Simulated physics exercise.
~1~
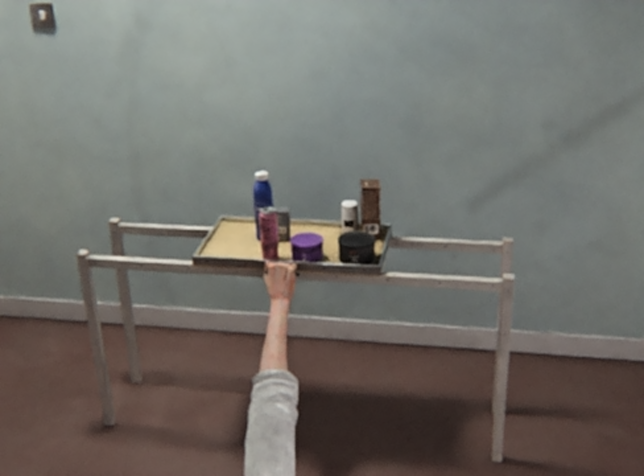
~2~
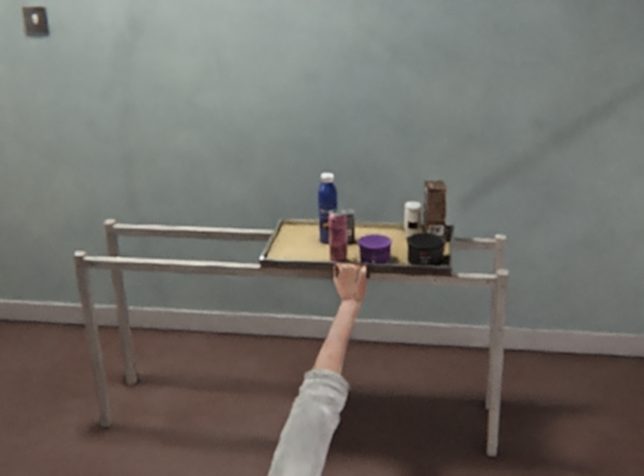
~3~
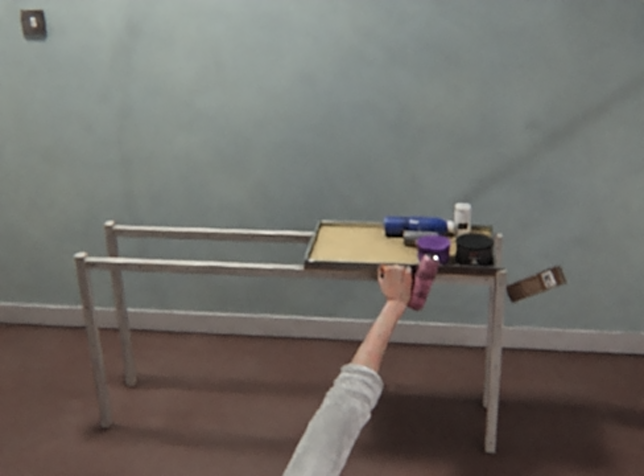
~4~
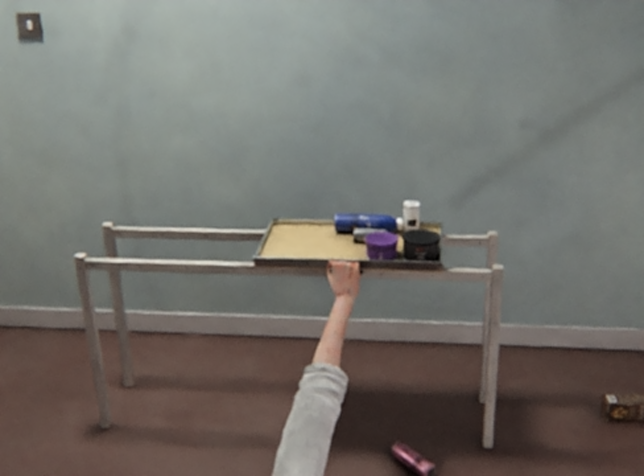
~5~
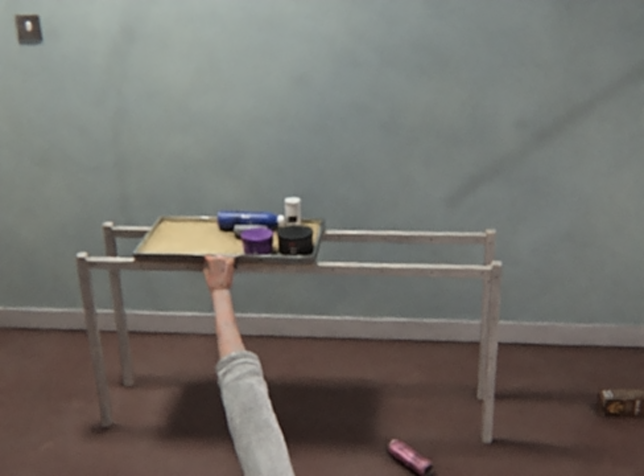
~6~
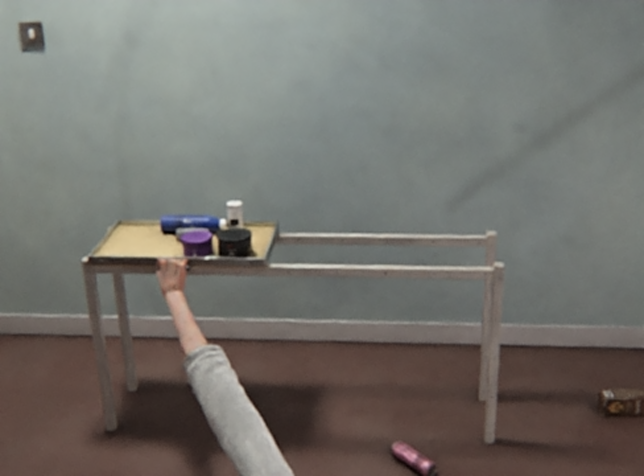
We see a hand slide a tray of containers right along two rails; a blue bottle and small grey shaker topple, while a brown carton and pink can fall to the floor. The hand then slides the tray to the left end, the remaining containers still aboard.
